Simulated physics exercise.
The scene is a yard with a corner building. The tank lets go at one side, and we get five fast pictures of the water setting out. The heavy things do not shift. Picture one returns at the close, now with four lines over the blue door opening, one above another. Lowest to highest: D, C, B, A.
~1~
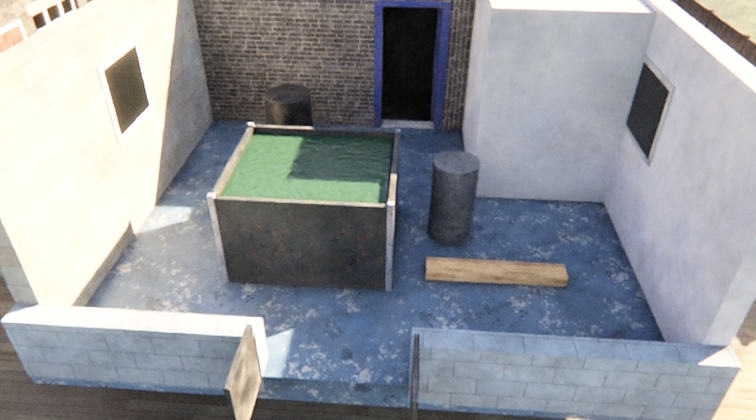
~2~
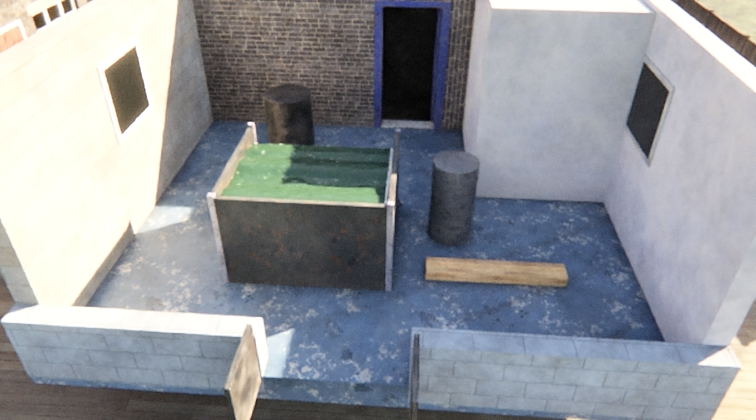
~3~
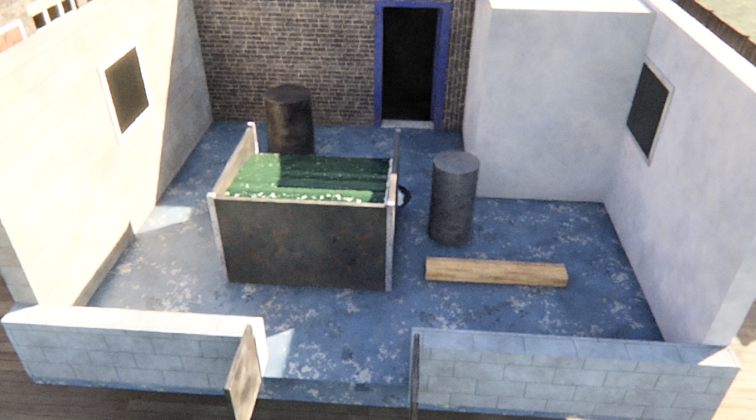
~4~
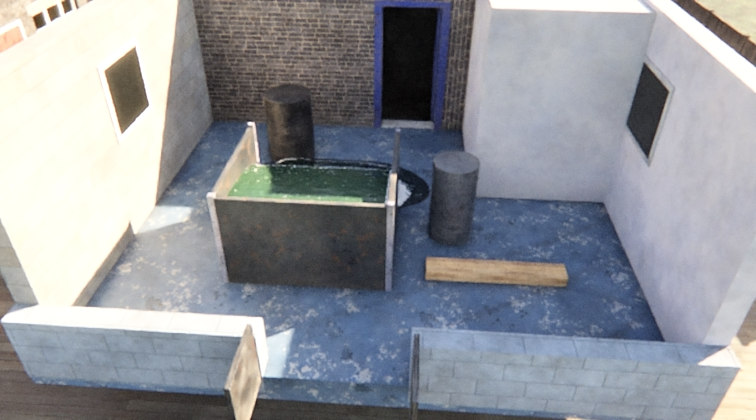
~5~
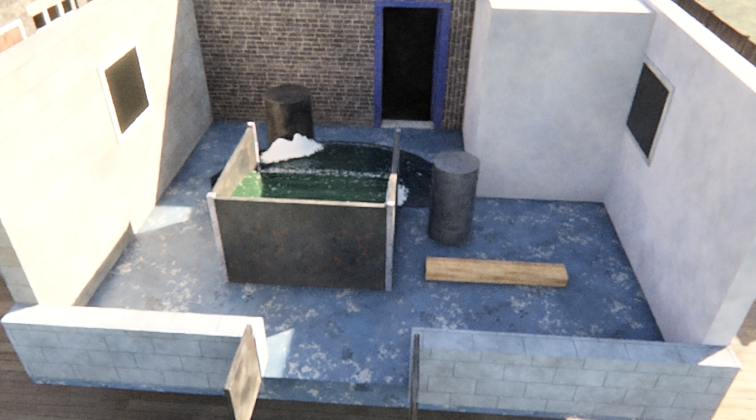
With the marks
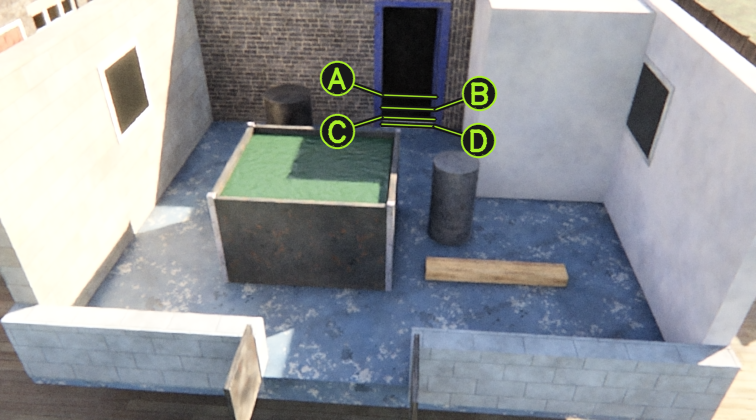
Green water in a dark, square tank in a walled yard sank lower as its back side opened, then spread across the blue ground behind it, foaming white near a dark barrel.
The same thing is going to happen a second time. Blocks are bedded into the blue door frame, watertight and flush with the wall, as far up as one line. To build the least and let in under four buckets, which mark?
A.
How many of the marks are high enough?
One of the four.
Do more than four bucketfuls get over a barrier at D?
Yes, it does.
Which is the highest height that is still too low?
B.
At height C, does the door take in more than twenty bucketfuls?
Yes, it does.
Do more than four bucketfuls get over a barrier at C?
Yes.
On the marked copy, A at (409, 96); B at (408, 108); C at (408, 118); D at (407, 125); from the bottom up D, C, B, A.
For height A, a bucket or two gets in.
For height B, about 12 bucketfuls get in.
For height C, dozens of bucketfuls pour in.
For height D, dozens of bucketfuls pour in.
